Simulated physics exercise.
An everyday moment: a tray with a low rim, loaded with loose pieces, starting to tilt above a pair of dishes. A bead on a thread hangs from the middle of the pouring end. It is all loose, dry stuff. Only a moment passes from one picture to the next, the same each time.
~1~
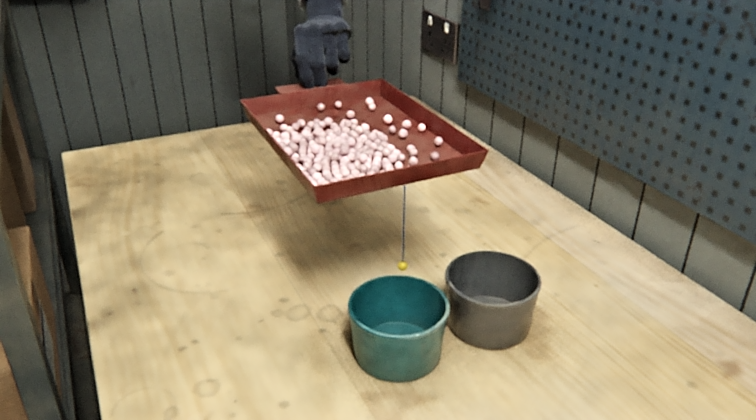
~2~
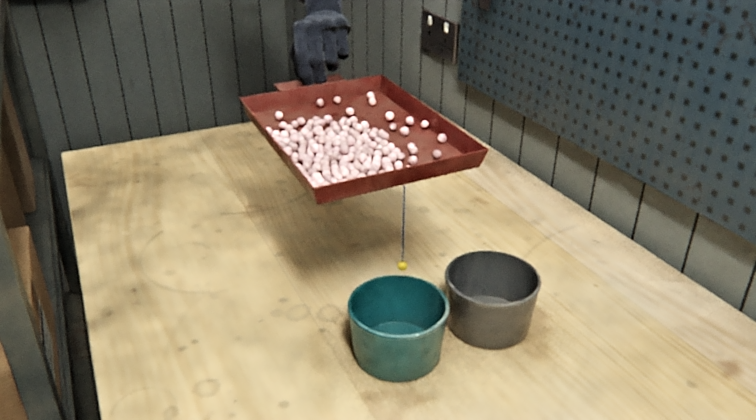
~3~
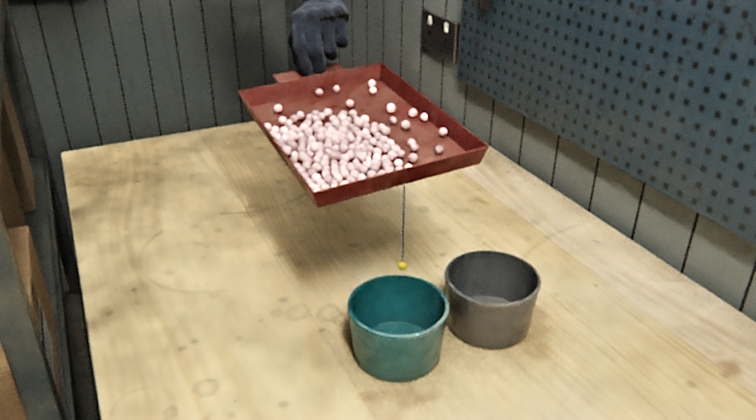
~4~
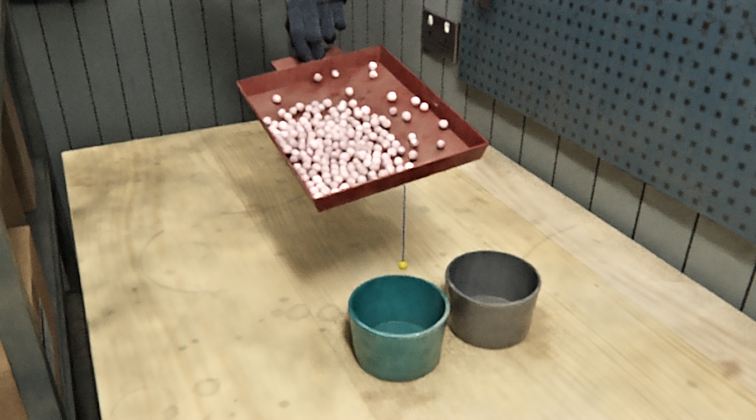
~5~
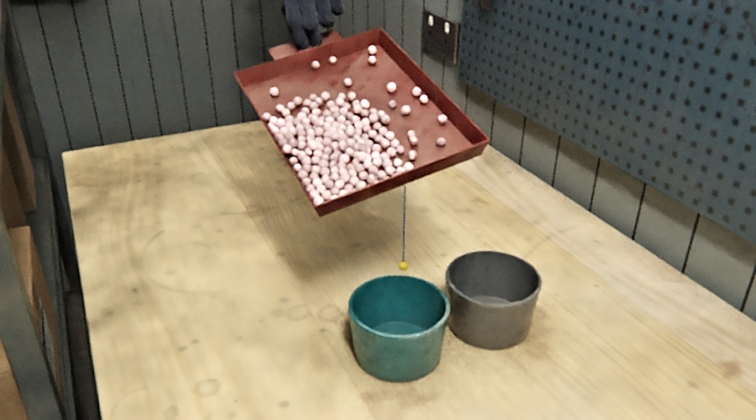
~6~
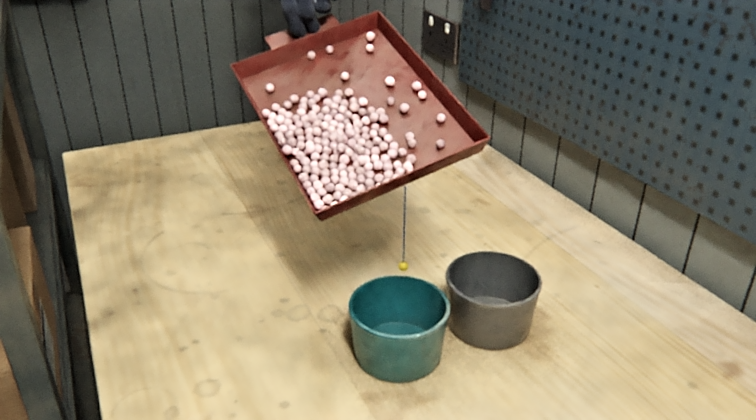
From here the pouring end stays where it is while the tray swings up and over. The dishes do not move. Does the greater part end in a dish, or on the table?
Together they catch only the smaller part.
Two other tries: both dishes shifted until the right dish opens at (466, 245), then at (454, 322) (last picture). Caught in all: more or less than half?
At the first place under half, at the second under half.
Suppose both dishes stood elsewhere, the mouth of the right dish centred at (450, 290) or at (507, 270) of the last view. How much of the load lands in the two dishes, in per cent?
Near 60 % and 0 %.
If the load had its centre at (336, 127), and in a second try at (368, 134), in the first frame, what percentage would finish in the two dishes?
About 10 and 10 per cent.
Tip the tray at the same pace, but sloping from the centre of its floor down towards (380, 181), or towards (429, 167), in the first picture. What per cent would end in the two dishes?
About 50 and 90 per cent.
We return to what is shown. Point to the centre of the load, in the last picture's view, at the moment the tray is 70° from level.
Roughly at (330, 188).
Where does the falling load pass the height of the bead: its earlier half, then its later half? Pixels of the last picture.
The first part at (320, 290); the rest at (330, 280).
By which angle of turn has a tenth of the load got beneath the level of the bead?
Around 80° of tilt.
Soon after the last picture, tray tipped steeply; most on the tray; a stray few outside both; a small part in the air.
A little later, tray tipped past a quarter turn; a stray few on the tray; a small part in the left dish; most outside both; a stray few in the air.
Later still, tray tipped past a quarter turn; a small part in the left dish; most outside both.
By the end, tray tipped past a quarter turn; a small part in the left dish; none in the right dish; most outside both.
